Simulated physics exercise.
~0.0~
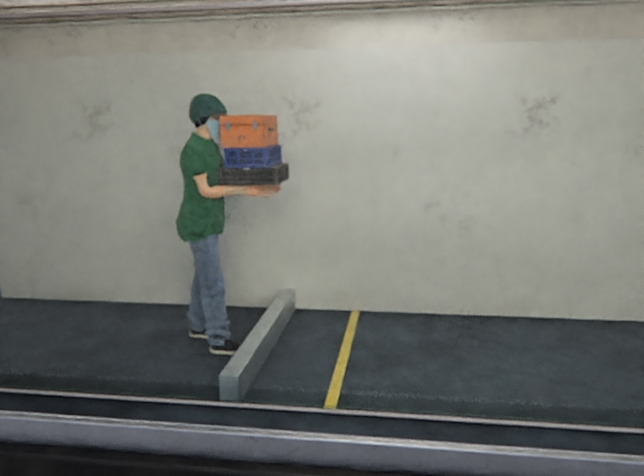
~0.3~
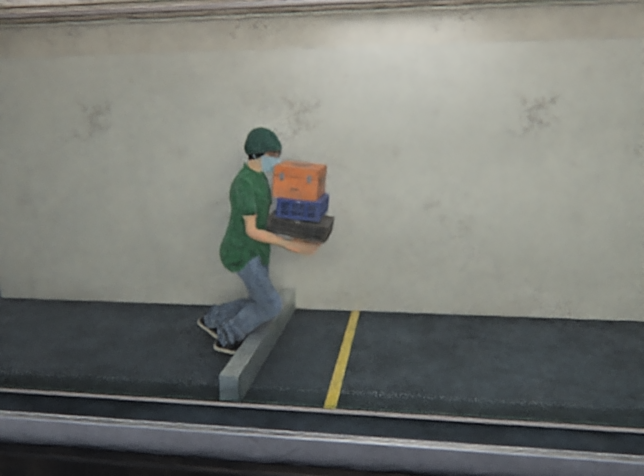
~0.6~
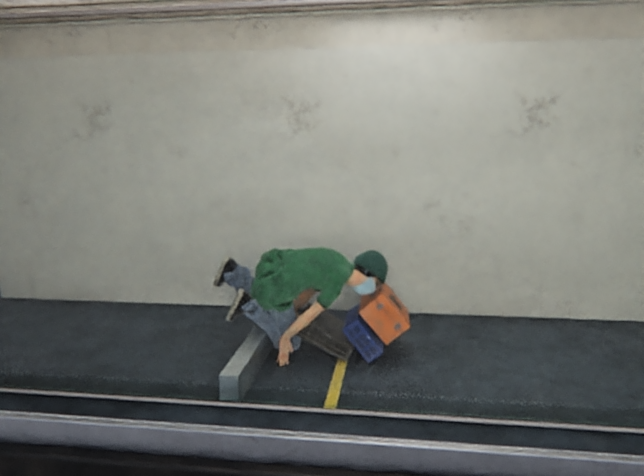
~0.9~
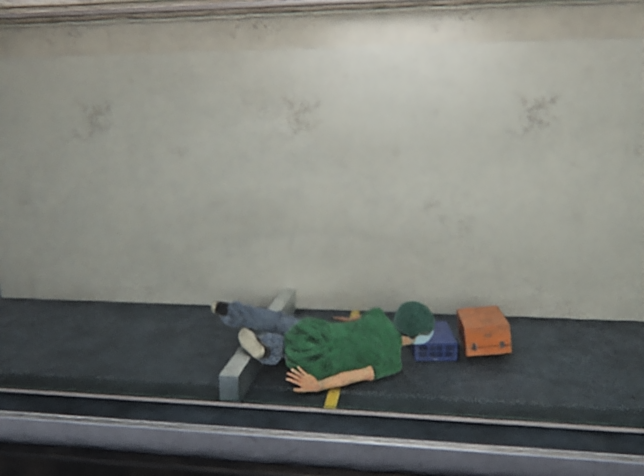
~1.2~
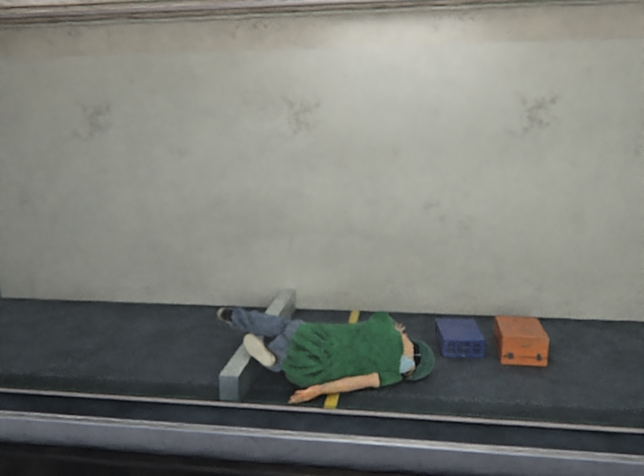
A masked person carrying stacked boxes trips over a low rail and sprawls beyond it, boxes sliding right.
